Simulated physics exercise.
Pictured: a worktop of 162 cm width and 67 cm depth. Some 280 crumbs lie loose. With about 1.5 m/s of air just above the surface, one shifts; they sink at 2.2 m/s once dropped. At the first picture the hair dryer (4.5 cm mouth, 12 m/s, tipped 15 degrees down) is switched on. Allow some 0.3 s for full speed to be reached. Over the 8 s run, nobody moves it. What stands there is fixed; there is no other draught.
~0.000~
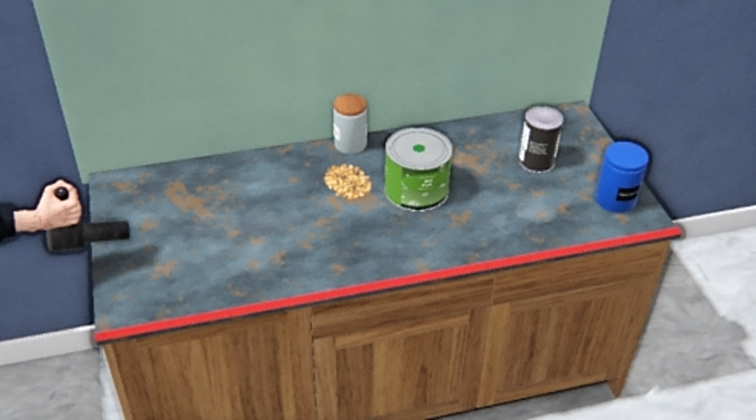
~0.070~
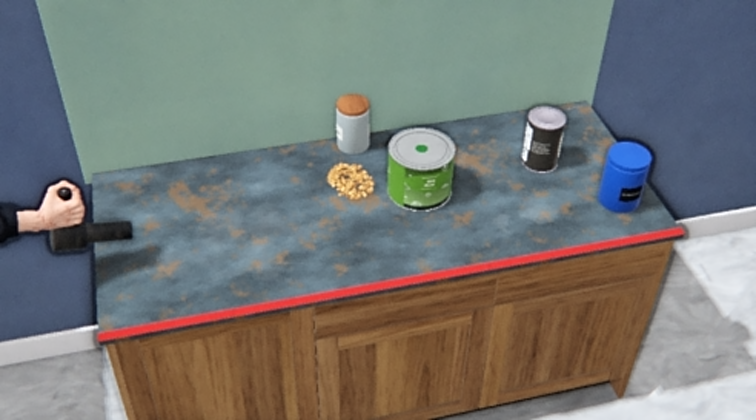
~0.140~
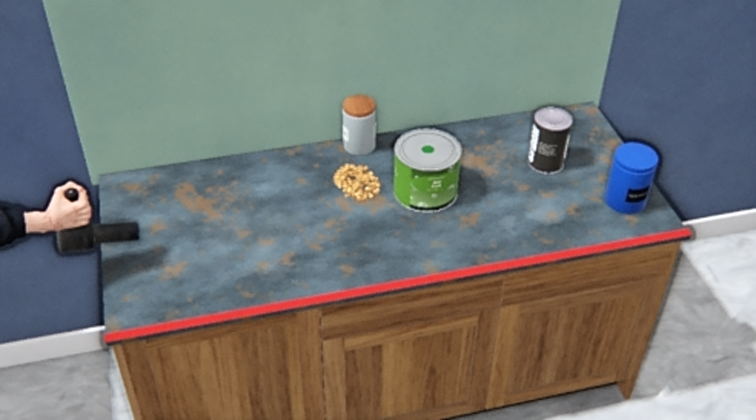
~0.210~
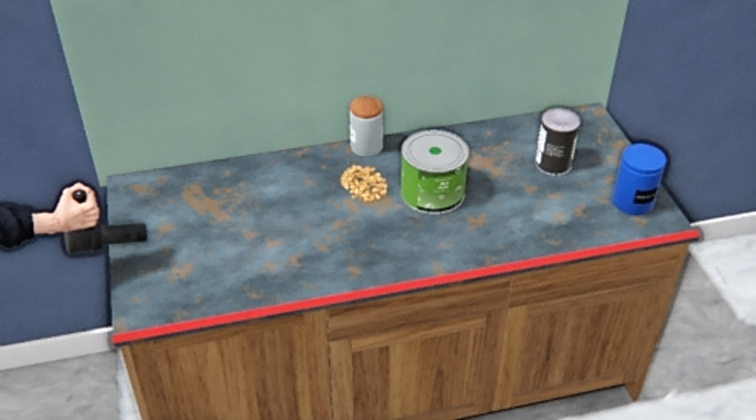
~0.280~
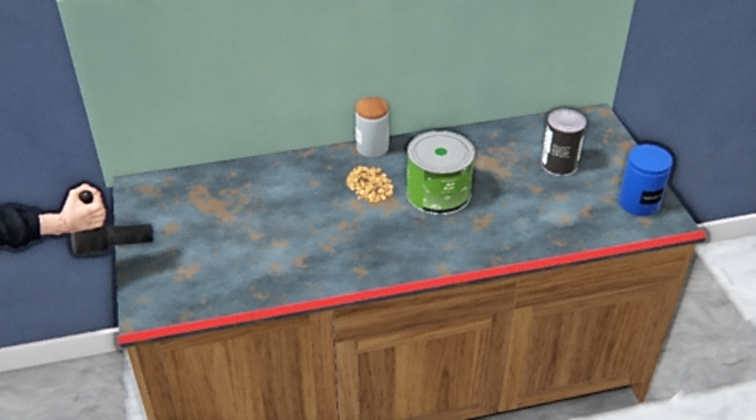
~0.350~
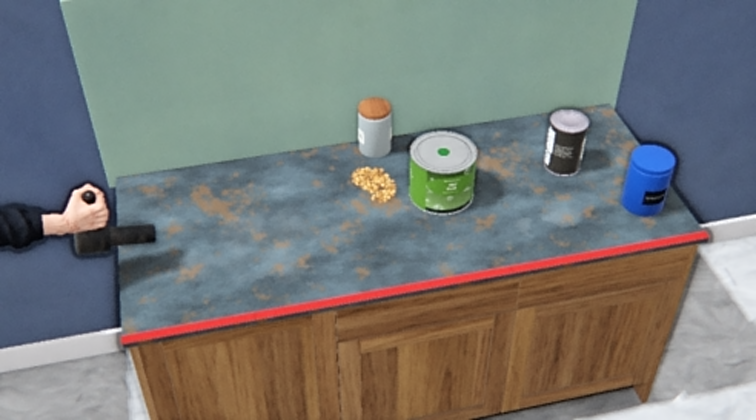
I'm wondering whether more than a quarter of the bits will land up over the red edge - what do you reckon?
Chances are the quarter threshold never gets crossed at that edge.
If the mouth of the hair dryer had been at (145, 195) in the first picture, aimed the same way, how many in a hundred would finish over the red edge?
0 per cent.
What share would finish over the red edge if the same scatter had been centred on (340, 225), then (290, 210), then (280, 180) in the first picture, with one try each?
Roughly 4 %, then 1 %, then 0 %.
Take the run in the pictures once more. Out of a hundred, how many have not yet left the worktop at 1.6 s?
Near 10 per cent, more or less.
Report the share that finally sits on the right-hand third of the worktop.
About 1 percent.
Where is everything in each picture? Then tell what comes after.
In the first picture, the middle of the crumbs is near (347, 181), none has stirred yet and the mouth of the hair dryer is at (128, 230).
In the second picture, the middle of the crumbs is near (350, 181), none has stirred yet and the red edge is centred on (411, 284).
In the third picture, the middle of the crumbs is near (356, 182), none has stirred yet, the top of a jar is at (359, 104) and the top of a large tin is at (428, 149).
In the fourth picture, the middle of the crumbs is near (363, 183) and none has stirred yet.
In the fifth picture, the middle of the crumbs is near (369, 184) and none has stirred yet.
In the sixth picture, the middle of the crumbs is near (374, 182), the farthest in sight from the hair dryer is at (392, 182) and about 15 % have left their places.
After 1.6 s the count stands so, 0 % are over the red edge.
After 2.6 s the count stands so, 0 % are over the red edge.
After 4.4 s the count stands so, 0 % are over the red edge.
After 8.0 s, at the end, 0 % are over the red edge.
